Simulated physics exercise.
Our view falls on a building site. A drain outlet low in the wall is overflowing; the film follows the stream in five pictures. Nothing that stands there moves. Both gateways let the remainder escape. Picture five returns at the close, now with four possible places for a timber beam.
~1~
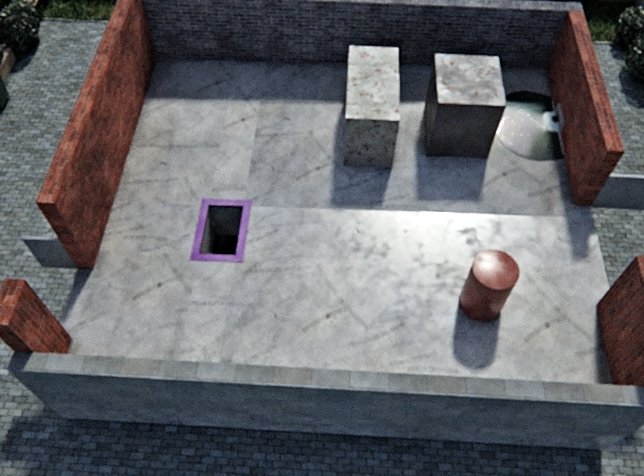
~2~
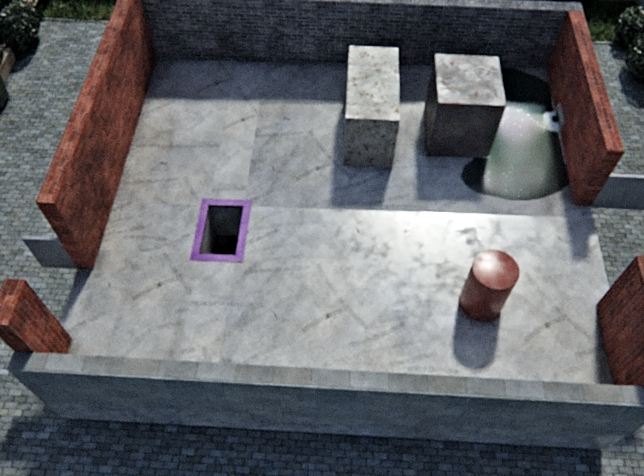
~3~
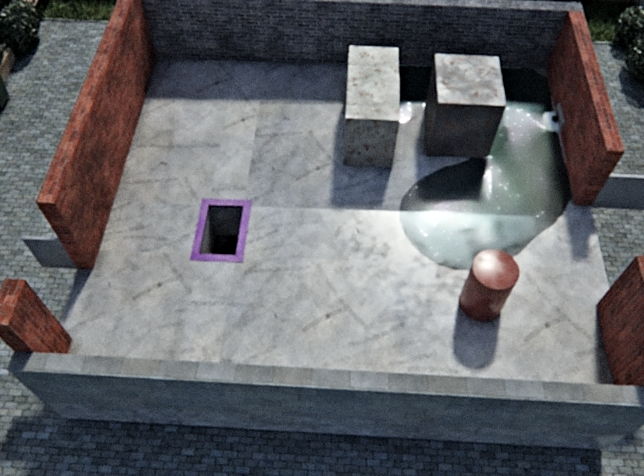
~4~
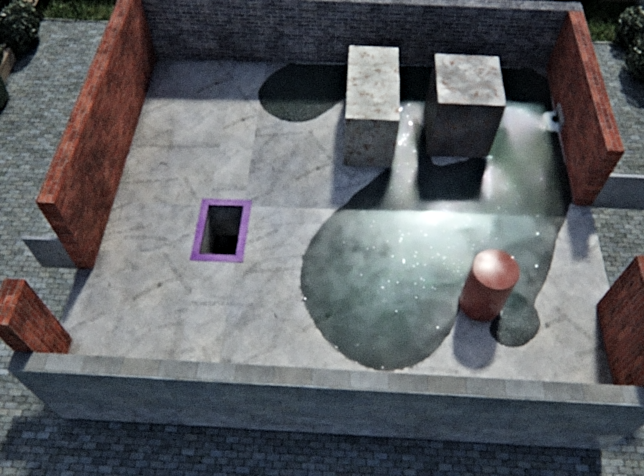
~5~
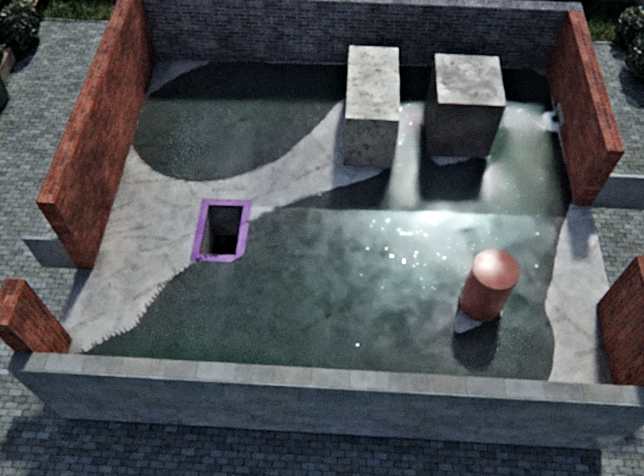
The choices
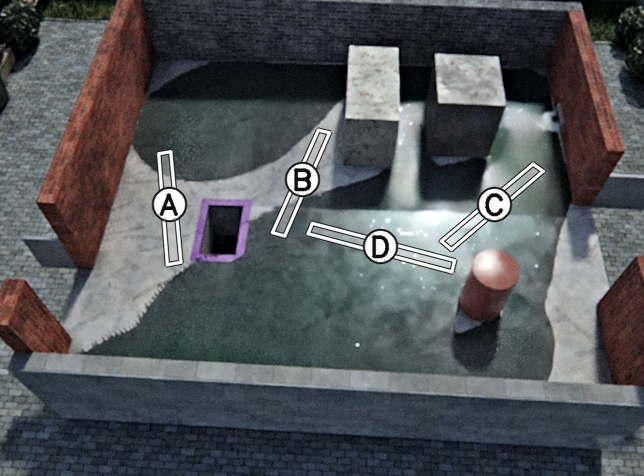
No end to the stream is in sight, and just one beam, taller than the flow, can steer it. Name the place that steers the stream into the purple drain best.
It is D.
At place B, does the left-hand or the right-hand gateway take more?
More leaves on the left.
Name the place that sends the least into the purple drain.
That would be B.
On the marked copy, A from (164, 152) to (174, 263); B from (278, 234) to (323, 131); C from (446, 245) to (538, 167); D from (310, 228) to (453, 266).
For place A, about 11 % of the stream runs into the purple drain, about 89 % out by the gates.
For place B, about 3 % of the stream runs into the purple drain, about 97 % out by the gates.
For place C, about 16 % of the stream runs into the purple drain, about 84 % out by the gates.
For place D, about 23 % of the stream runs into the purple drain, about 77 % out by the gates.
